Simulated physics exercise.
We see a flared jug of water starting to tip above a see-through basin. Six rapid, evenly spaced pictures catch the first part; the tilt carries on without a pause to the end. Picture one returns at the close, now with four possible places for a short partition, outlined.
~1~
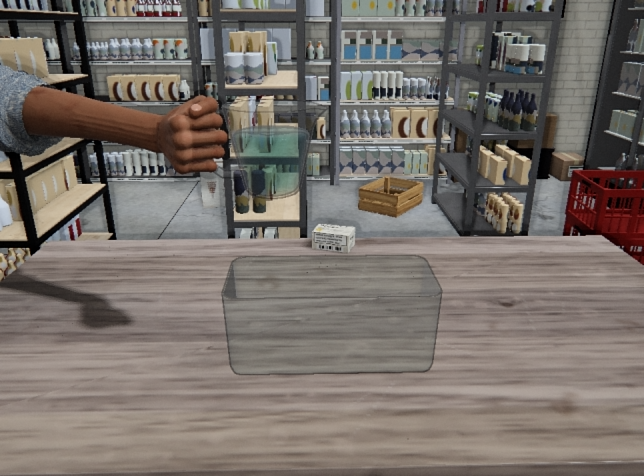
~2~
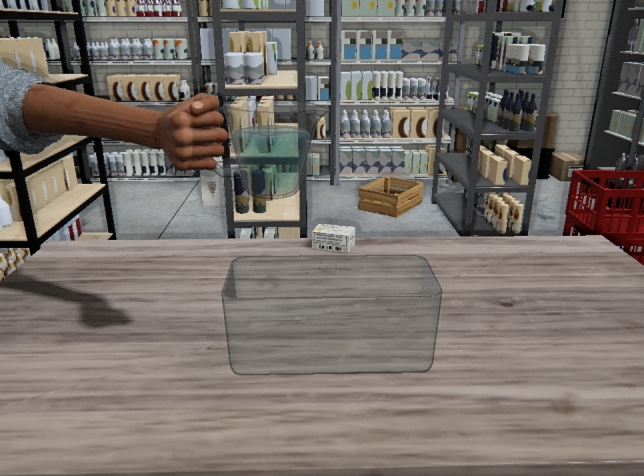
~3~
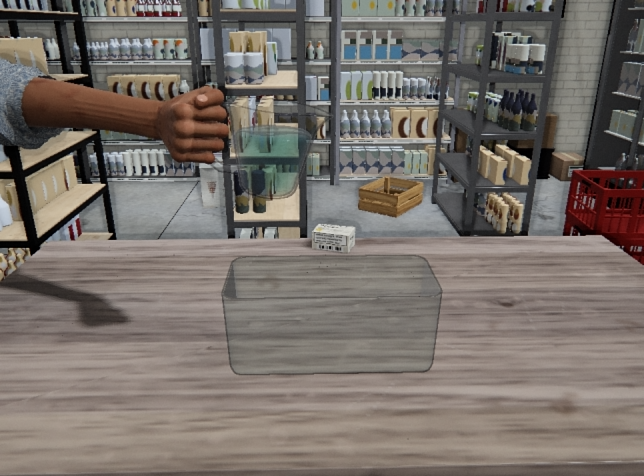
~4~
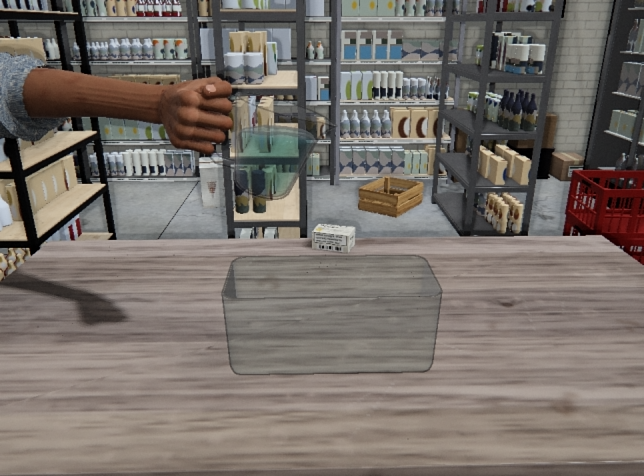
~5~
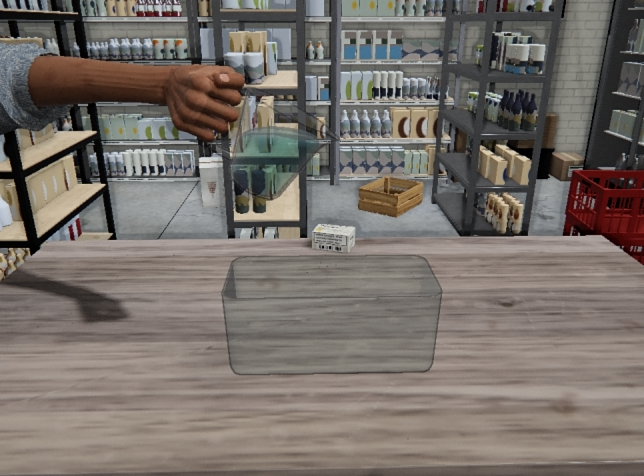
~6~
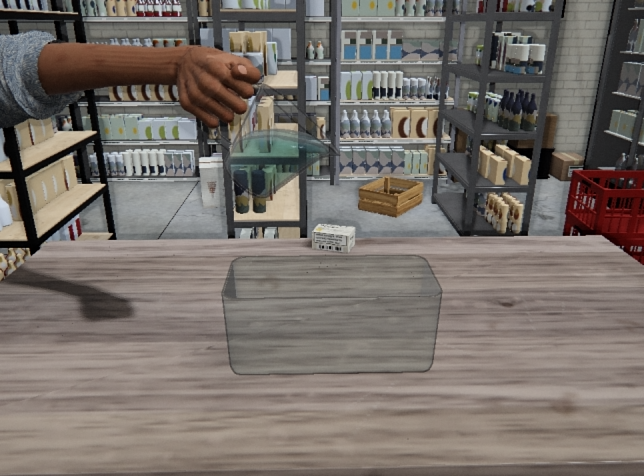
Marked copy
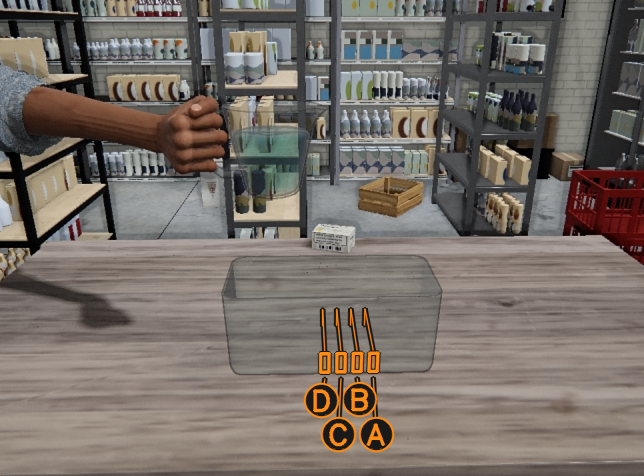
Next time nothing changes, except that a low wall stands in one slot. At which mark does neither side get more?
Place A does it best.
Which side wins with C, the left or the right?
More ends on the right.
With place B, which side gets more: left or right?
More ends on the right.
On the marked copy, A at (373, 377); B at (357, 378); C at (341, 378); D at (324, 378).
If A is chosen, about 44 % ends left of the wall and 53 % right of it; 3 % is lost outside.
If B is chosen, about 17 % ends left of the wall and 78 % right of it; 5 % is lost outside.
If C is chosen, about 12 % ends left of the wall and 83 % right of it; 5 % is lost outside.
If D is chosen, about 13 % ends left of the wall and 82 % right of it; 5 % is lost outside.
